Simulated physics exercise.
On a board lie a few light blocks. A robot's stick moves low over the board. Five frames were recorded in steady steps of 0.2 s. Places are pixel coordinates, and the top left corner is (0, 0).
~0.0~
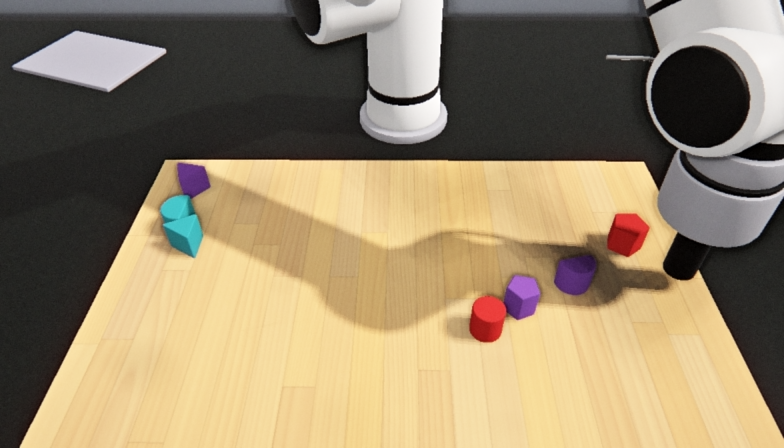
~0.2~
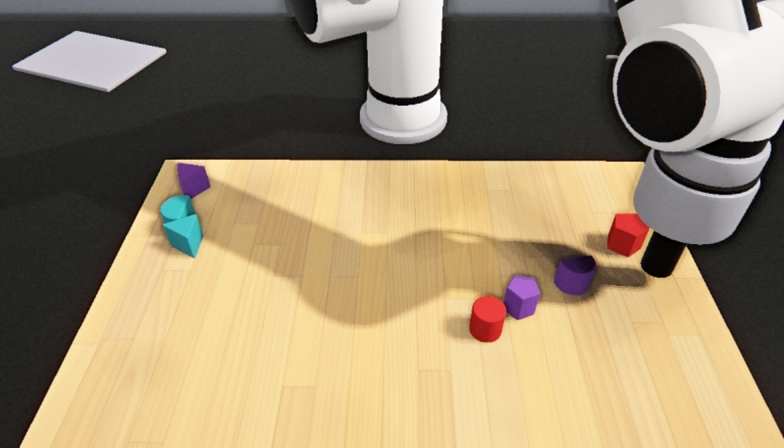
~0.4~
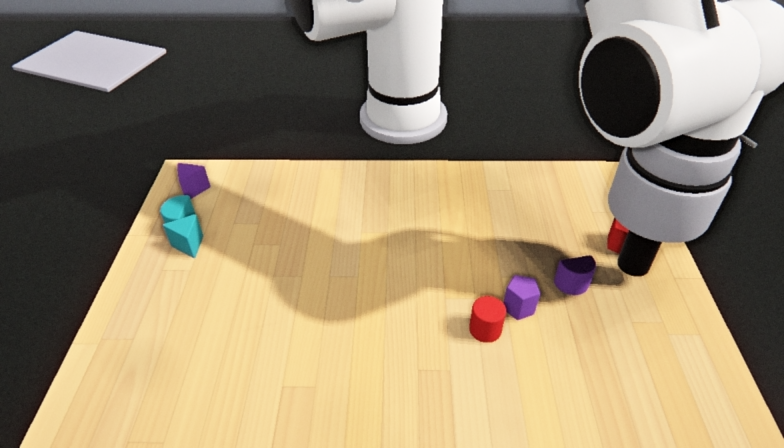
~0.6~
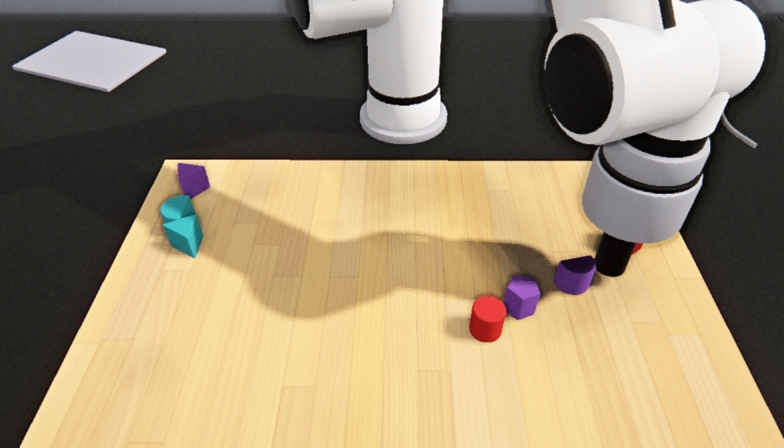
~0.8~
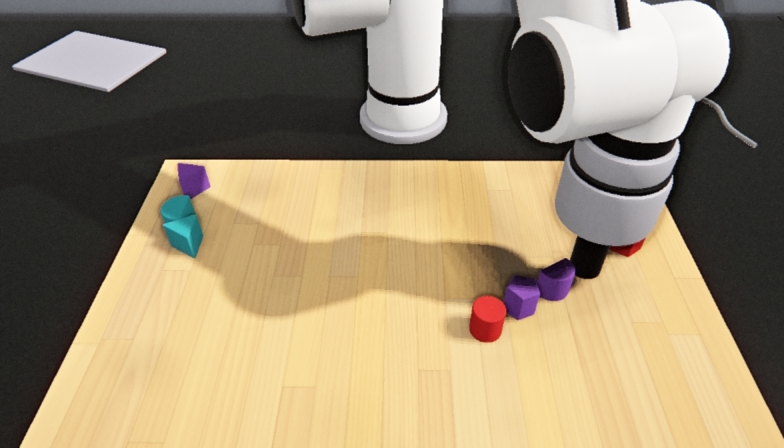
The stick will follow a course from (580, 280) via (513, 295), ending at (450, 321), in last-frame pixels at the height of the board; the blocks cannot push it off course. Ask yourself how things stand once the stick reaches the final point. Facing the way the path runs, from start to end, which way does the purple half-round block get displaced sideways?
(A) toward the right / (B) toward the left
Choice A: Toward the right.
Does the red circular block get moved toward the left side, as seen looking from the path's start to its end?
Short answer: Yes.
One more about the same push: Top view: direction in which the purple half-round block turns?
Verdict: Clockwise.
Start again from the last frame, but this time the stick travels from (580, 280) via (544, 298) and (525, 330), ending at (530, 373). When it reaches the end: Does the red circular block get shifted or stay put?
Well, the red circular block shifts from its place.
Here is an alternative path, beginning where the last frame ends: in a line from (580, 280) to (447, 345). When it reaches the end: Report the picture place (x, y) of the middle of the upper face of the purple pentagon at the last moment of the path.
Located at (432, 302).
What follows on the original path. One third of the way, stick at (539, 278); red circular block at (478, 320); purple pentagon at (494, 297), turned 40° anticlockwise; purple half-round block at (514, 279).
Two thirds of the way, stick at (493, 290); red circular block at (471, 336); purple pentagon at (461, 307), turned 95° anticlockwise; purple half-round block at (462, 283).
At the end, stick at (451, 309); red circular block at (470, 342); purple pentagon at (440, 324), turned 145° anticlockwise; purple half-round block at (420, 290), turned 30° clockwise; red pentagon not moved.
